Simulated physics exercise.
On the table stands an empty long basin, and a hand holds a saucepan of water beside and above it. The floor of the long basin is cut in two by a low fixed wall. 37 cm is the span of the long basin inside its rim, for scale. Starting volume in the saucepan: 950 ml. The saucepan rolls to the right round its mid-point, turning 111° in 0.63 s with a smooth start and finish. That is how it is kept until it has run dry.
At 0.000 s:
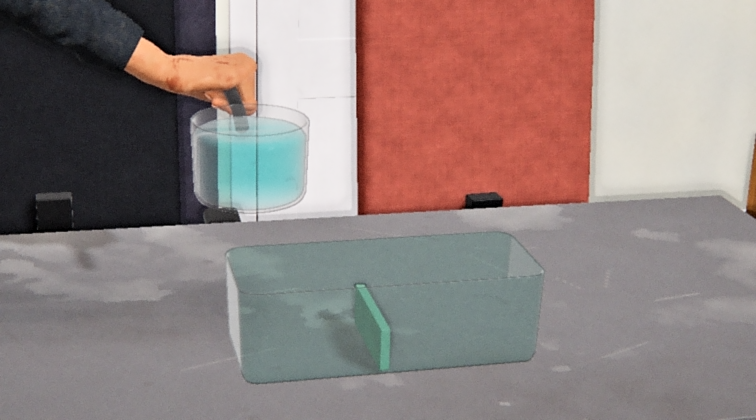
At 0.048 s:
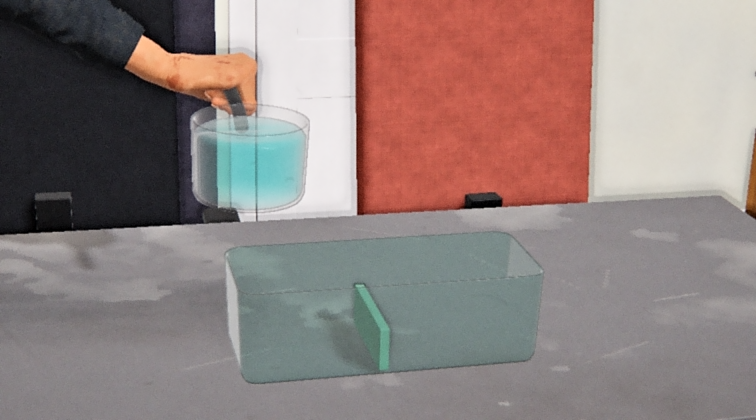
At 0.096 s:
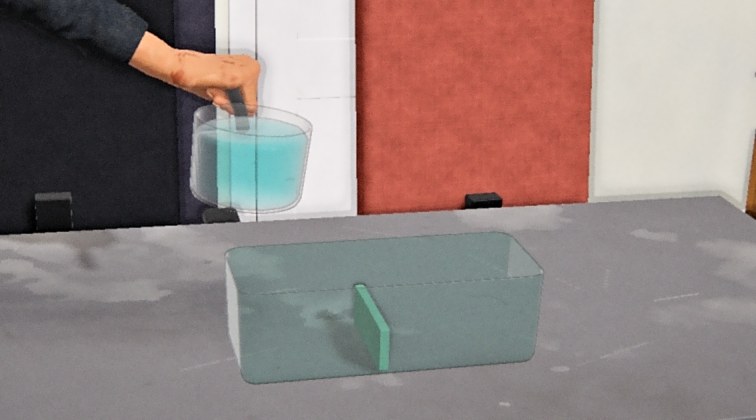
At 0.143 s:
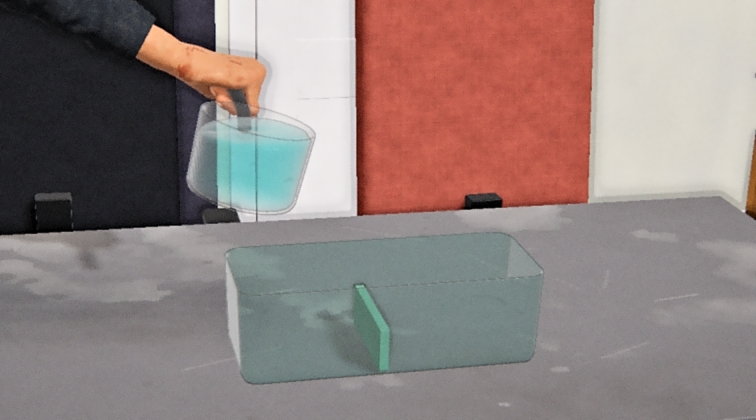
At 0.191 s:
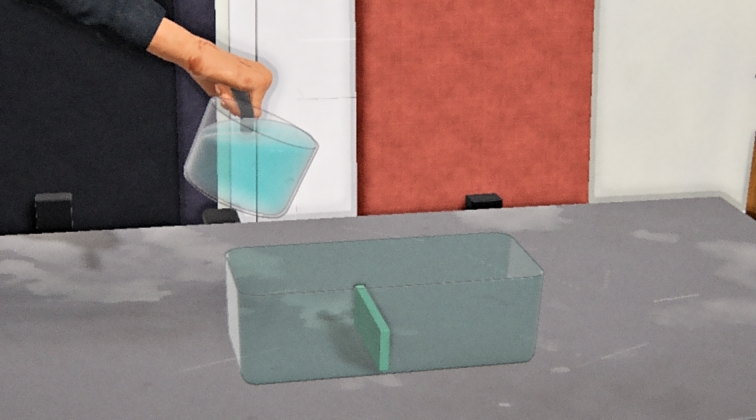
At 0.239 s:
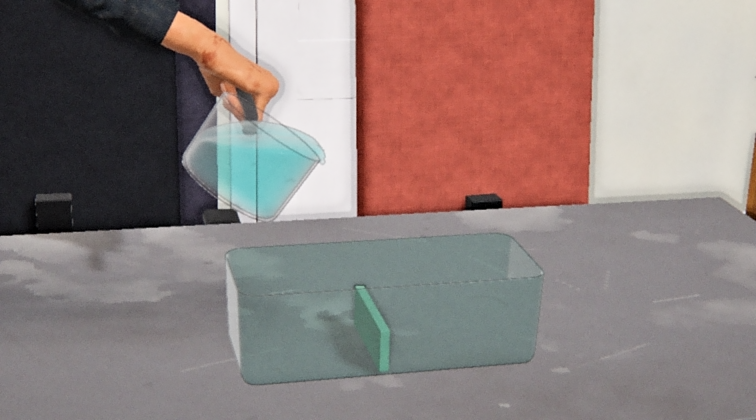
To begin with, a hand holds a clear pan of blue water level, above and to the left of an empty long basin with a green divider. The hand then tilts the pan to the right, slowly then more steeply, and the water shifts toward its lower right rim.
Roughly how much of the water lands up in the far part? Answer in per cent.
Around 24 %.
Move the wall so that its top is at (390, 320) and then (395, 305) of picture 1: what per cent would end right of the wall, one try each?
Respectively 20 and 5 %.
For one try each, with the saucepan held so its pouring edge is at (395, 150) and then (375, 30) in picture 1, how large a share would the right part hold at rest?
Try 1: 95 %; try 2: 90 %.
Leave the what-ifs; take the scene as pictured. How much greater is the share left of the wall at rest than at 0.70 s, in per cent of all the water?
Close to 7% of the whole.
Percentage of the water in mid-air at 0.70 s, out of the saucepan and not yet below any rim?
Close to 7 per cent.
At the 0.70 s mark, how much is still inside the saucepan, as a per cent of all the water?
6 %.
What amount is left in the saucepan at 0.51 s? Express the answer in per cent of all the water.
Remaining: Near 36 % of the total.
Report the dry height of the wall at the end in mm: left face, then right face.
Some 22 mm on the left and 46 mm on the right.
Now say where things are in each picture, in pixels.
Tilt 0°; pouring edge (307, 119); surface from (194, 133) to (305, 129); the long basin's rim runs from (232, 273) to (528, 254); the wall's top is at (372, 308), in the first frame.
Tilt 2°; pouring edge (308, 121); surface from (194, 132) to (305, 129), in the second frame.
Tilt 6°; pouring edge (310, 125); surface from (196, 131) to (306, 130), in the third frame.
Tilt 14°; pouring edge (313, 133); surface from (198, 132) to (310, 132), in the fourth frame.
Tilt 23°; pouring edge (316, 144); surface from (198, 138) to (315, 136); 1 per cent is over the edge, in the fifth frame.
Tilt 35°; pouring edge (317, 158); surface from (192, 145) to (316, 149); 4 per cent is over the edge, in the sixth frame.
After 0.51 s the tilt is 101° and 35 per cent is still to pour, 15 is left of the wall and 13 right of it.
After 0.70 s the tilt is 111° and 6 per cent is still to pour, 65 is left of the wall and 22 right of it.
After 0.91 s the tilt is 111° and 0 per cent is still to pour, 71 is left of the wall and 23 right of it.
After 1.13 s the tilt is 111° and 0 per cent is still to pour, 73 is left of the wall and 24 right of it.
In the end 73 per cent lies left of the wall, 24 right of it and 4 outside.
